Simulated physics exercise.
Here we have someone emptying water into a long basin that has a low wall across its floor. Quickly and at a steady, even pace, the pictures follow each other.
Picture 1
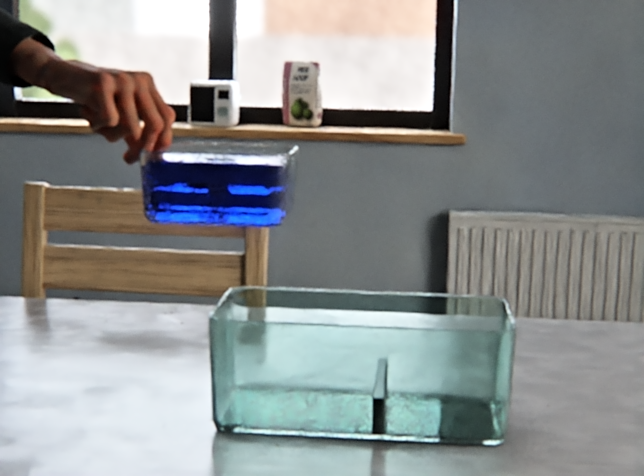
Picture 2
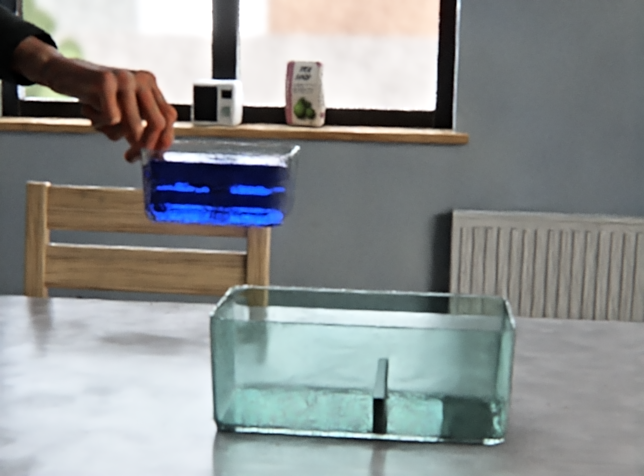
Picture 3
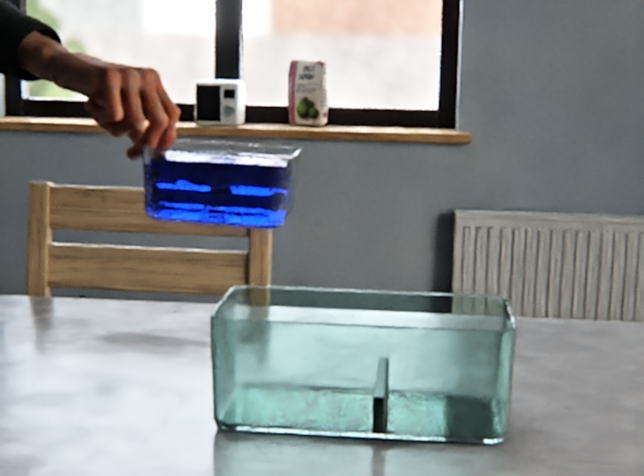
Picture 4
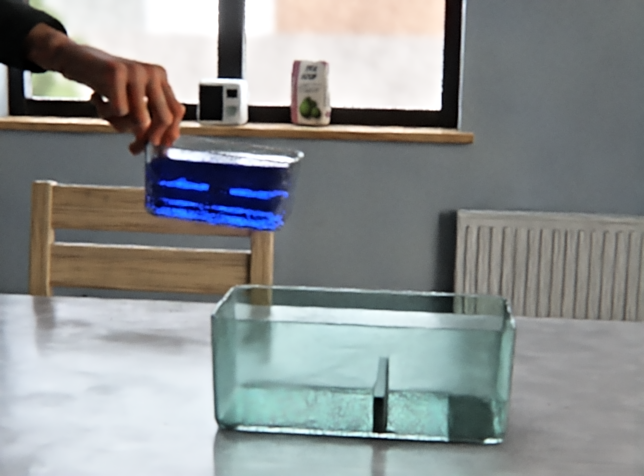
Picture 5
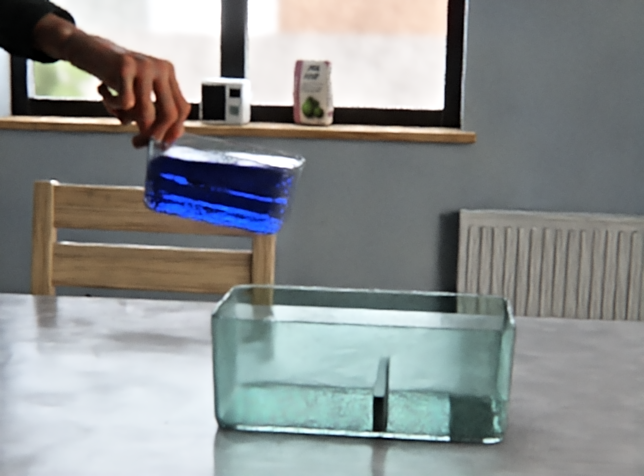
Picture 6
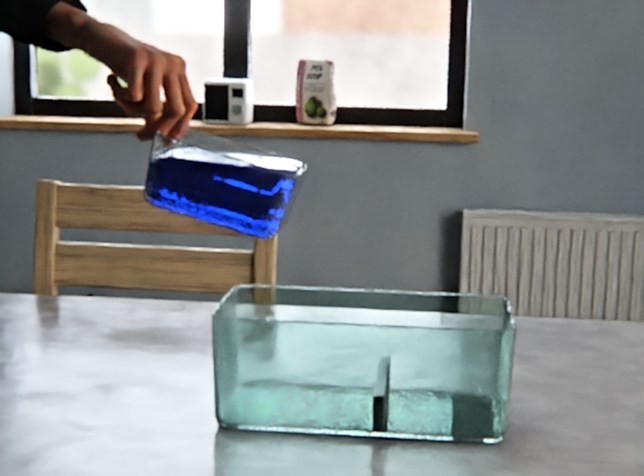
A hand holds a container of blue liquid above a glass basin and gradually tilts it rightward.
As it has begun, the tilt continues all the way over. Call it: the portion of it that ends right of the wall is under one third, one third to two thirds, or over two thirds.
Under one third.
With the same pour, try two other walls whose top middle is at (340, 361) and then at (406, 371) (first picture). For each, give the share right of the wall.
The first position gives around 60 percent, the second around 5 percent.
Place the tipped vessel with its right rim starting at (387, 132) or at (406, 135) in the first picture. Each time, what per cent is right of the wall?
One after the other: 70 %, 70 %.
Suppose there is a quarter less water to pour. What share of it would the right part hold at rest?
My estimate is about 5 percent.
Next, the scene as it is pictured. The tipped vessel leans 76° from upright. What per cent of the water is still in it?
My estimate is close to 35 percent remaining.
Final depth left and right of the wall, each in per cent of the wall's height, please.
70 left, 20 right, give or take.
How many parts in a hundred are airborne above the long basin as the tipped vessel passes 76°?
Share in flight: Approx. 40 %.
A moment on, the tilt is 76° and 34 per cent is still to pour, 23 is left of the wall and 3 right of it.
Next, the tilt is 106° and 5 per cent is still to pour, 74 is left of the wall and 12 right of it.
Then the tilt is 108° and 0 per cent is still to pour, 80 is left of the wall and 15 right of it.
Later the tilt is 108° and 0 per cent is still to pour, 79 is left of the wall and 16 right of it.
Finally, 79 per cent lies left of the wall, 16 right of it and 5 outside.
